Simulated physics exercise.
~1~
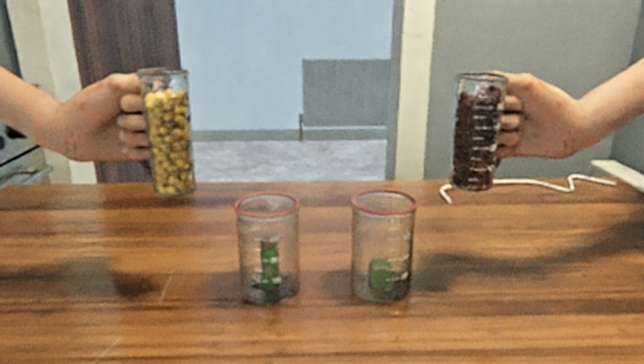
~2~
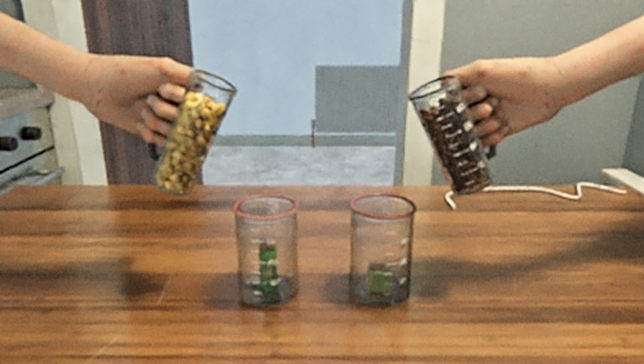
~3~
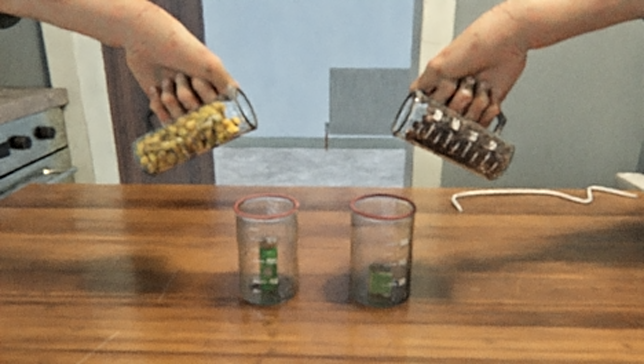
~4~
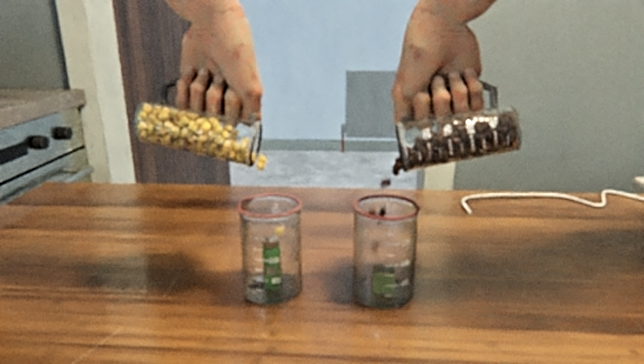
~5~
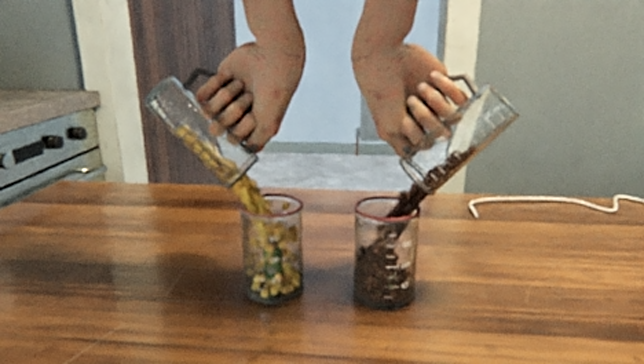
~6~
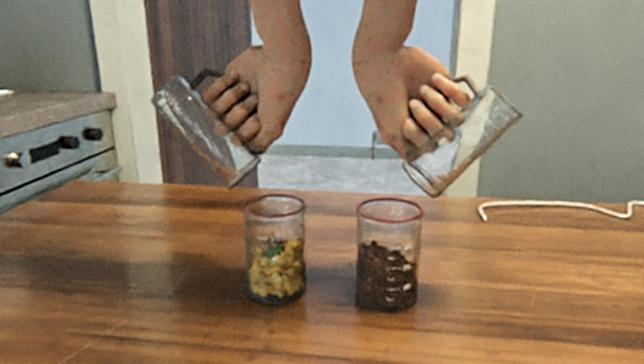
Two hands tip cups of yellow and dark pieces into beakers, burying only the right object.
